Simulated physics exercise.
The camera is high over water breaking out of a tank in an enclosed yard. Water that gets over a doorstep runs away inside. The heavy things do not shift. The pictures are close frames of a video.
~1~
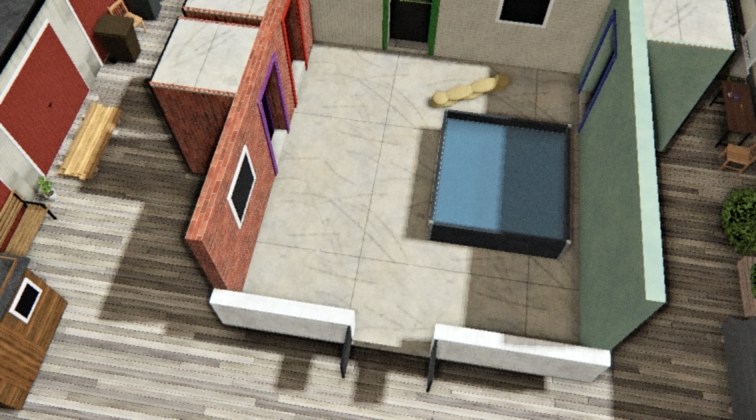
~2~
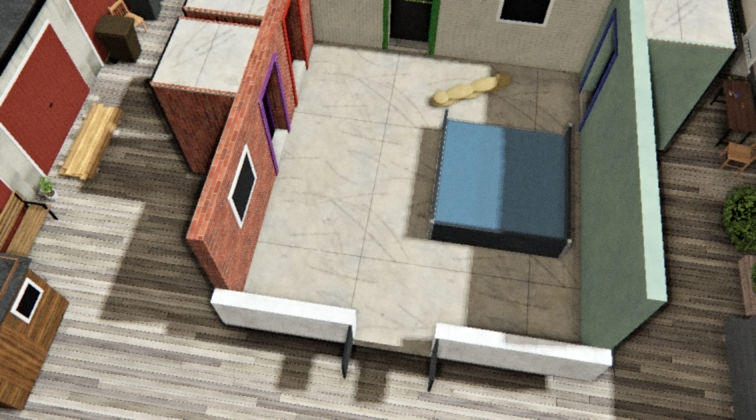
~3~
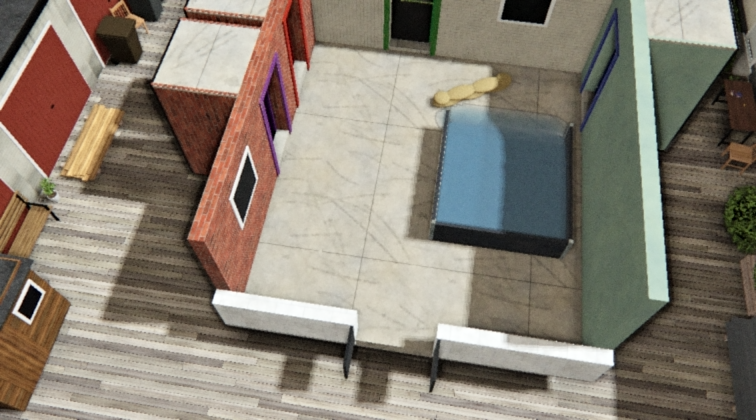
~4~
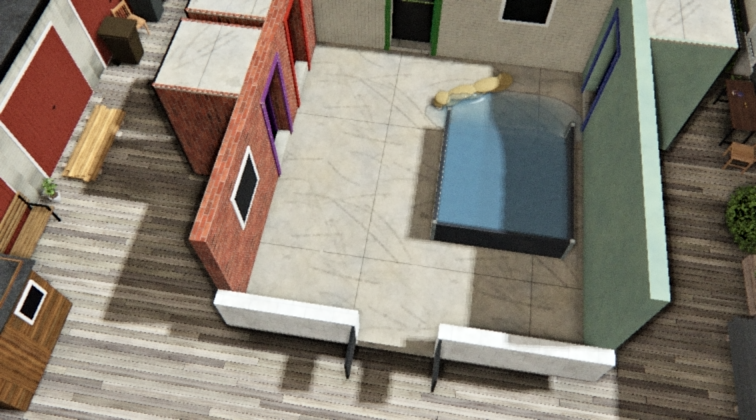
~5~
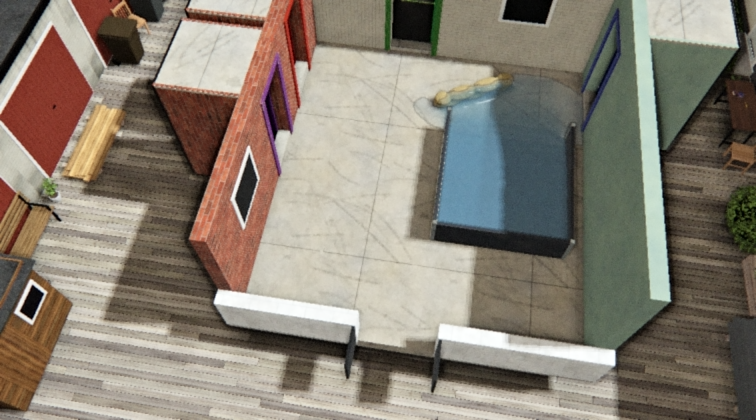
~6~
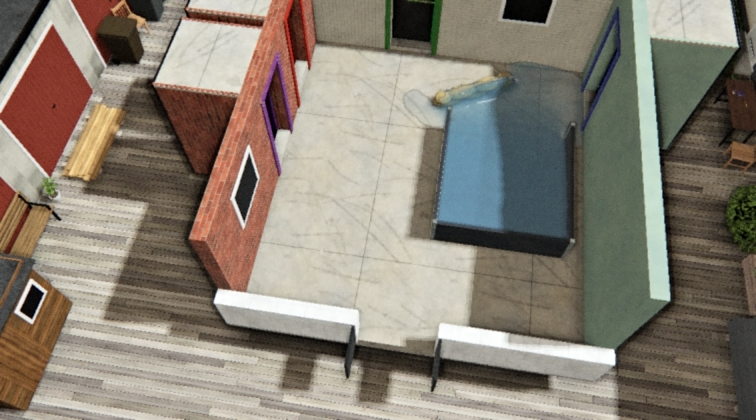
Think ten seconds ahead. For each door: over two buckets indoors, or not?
In the end: The blue door lets in a lot; the red door admits no more than that; the purple door admits no more than that; the green door admits no more than that.
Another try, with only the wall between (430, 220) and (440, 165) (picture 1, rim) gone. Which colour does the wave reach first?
I say the door marked purple.
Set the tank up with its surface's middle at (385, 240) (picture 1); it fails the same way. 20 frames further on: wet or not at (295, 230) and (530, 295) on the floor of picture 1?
One after the other: Not flooded, dry.
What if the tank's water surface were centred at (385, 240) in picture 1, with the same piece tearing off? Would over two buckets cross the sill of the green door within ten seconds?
My reading: Green door floods.
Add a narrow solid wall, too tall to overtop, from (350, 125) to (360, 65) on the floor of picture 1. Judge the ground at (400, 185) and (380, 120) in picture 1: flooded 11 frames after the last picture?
In that order: No water, under water.
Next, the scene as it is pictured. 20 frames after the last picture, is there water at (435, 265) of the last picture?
At that place: No water.
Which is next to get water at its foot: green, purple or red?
That is the green door.
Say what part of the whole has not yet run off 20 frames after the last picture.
Roughly 92 per cent.
A moment on, water covers 20 % of the floor; the blue door wet at the sill, nothing in, the red door not reached, the purple door not reached, the green door not reached.
Next, water covers 35 % of the floor; the blue door over two buckets in, the red door not reached, the purple door not reached, the green door wet at the sill, nothing in.
Then, water covers 55 % of the floor; the blue door far over two buckets in, the red door wet at the sill, nothing in, the purple door wet at the sill, nothing in, the green door wet at the sill, nothing in.
Later, water covers 75 % of the floor; the blue door far over two buckets in, the red door wet at the sill, nothing in, the purple door wet at the sill, nothing in, the green door wet at the sill, nothing in.
In the end, water covers 95 % of the floor; the blue door far over two buckets in, the red door wet at the sill, nothing in, the purple door wet at the sill, nothing in, the green door wet at the sill, nothing in.
